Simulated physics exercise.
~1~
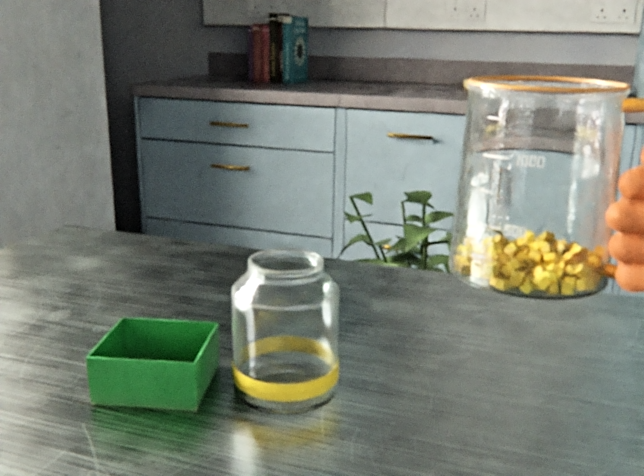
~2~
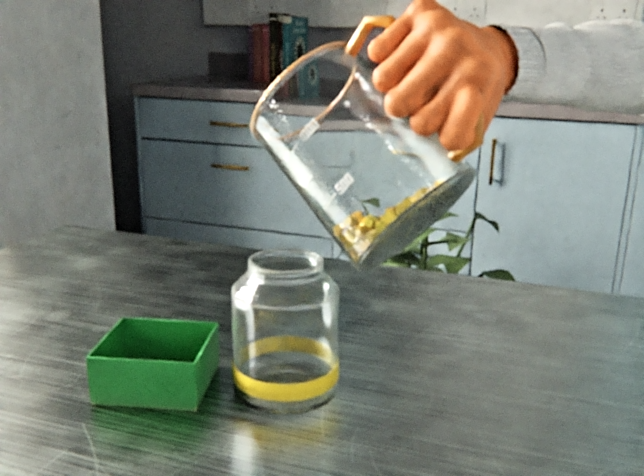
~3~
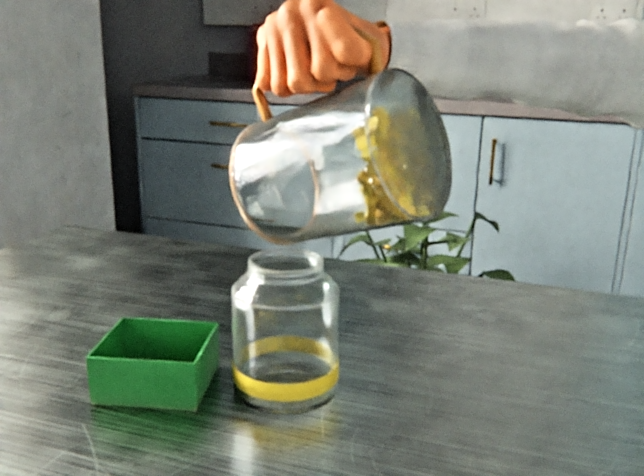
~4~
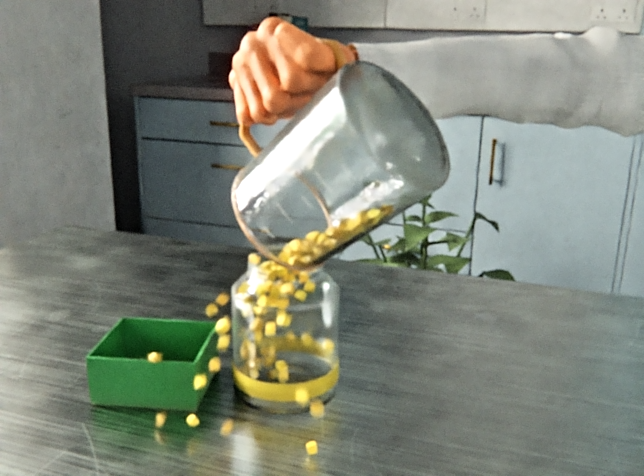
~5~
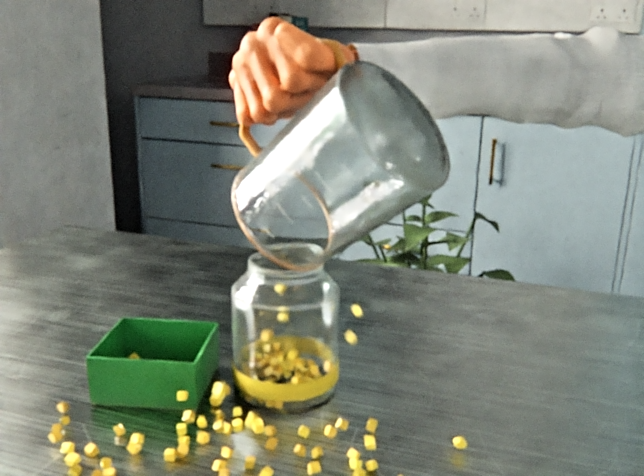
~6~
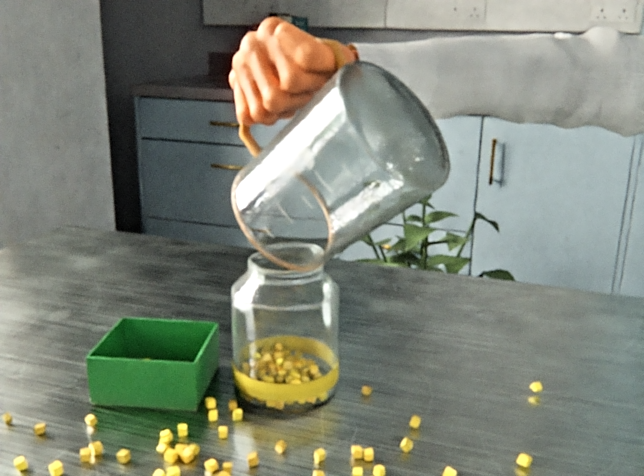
In a kitchen, a hand brings a glass jug of small yellow cubes leftward over a jar with a yellow band and tips it until it empties; many cubes land in the jar, while many others scatter across the table around it and the green tin.
